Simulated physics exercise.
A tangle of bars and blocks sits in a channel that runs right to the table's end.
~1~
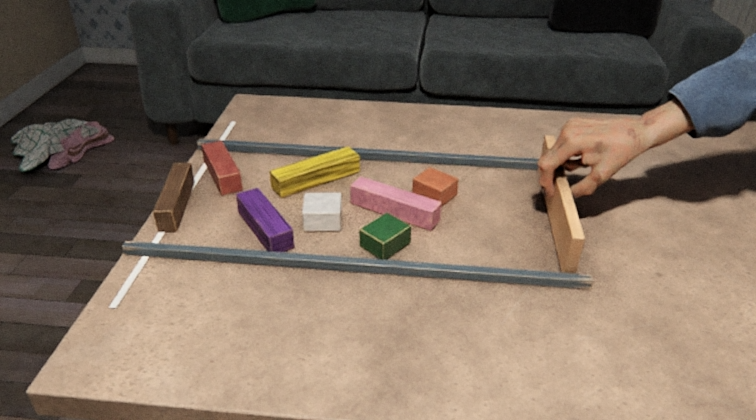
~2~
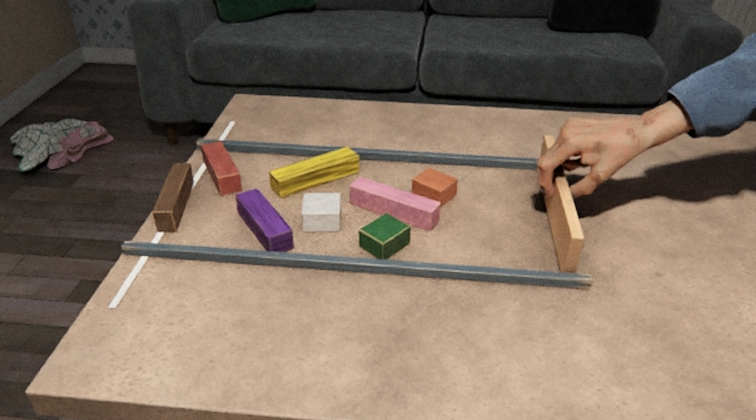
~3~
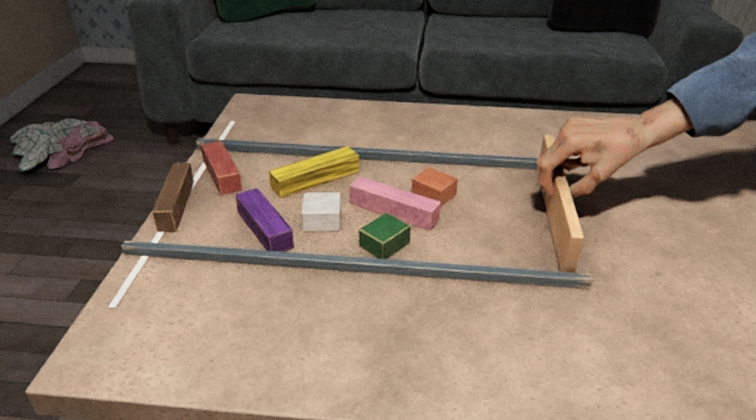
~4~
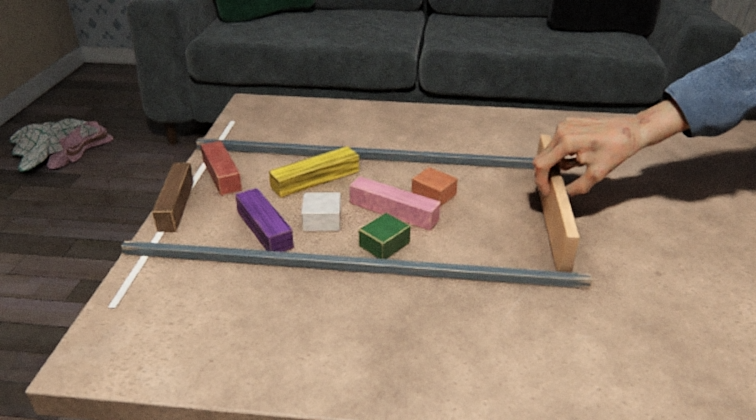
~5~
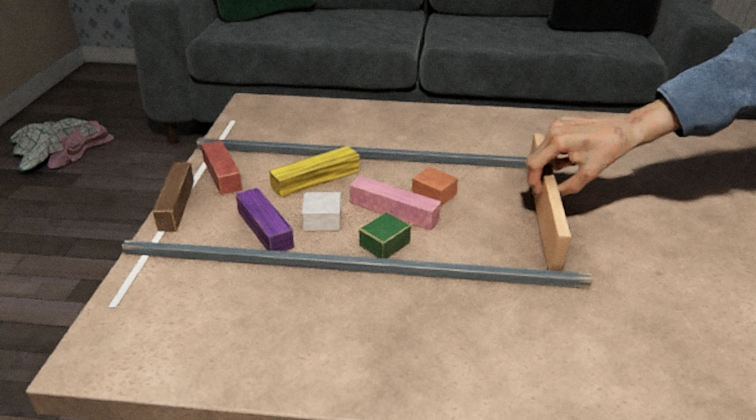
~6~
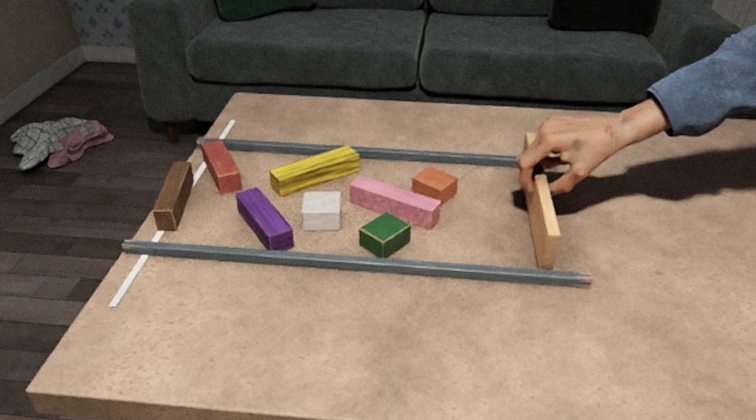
A hand gripping an upright wooden board at the right of a channel between two grey rails holds it nearly still at first, then slides it a short way left. The coloured bars and blocks scattered between the rails, and the white tape at the left, stay where they are throughout.
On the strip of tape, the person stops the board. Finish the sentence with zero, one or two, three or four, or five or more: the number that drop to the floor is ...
The number that drop to the floor is five or more.
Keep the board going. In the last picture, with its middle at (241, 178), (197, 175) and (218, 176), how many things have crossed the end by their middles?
Per position: 2 / 6 / 3.
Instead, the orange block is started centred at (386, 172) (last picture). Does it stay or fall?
I reckon from there it stays aboard.
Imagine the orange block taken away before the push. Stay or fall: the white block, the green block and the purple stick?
I'd say the white block ends up down, the green block stays where it is, and the purple stick ends up down.
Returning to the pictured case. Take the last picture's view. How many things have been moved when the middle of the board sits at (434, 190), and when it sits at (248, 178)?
First position 2; second position 8.
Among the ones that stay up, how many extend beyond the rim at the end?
That would be 2.
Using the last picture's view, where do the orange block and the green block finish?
Answer: First (180, 167), after that (141, 226).
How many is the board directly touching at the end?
My count gives 2.
A little later, none off yet; brown bar at rest near (175, 195); red bar at rest near (221, 166); purple stick at rest near (264, 220).
Next, none off yet; brown bar at rest near (173, 195); red bar shifted a little near (201, 167); purple stick shifted about its own width near (209, 218).
When it is over, the number that fall off is five or more; down, pink bar, white block, yellow stick, purple stick, red bar and brown bar.
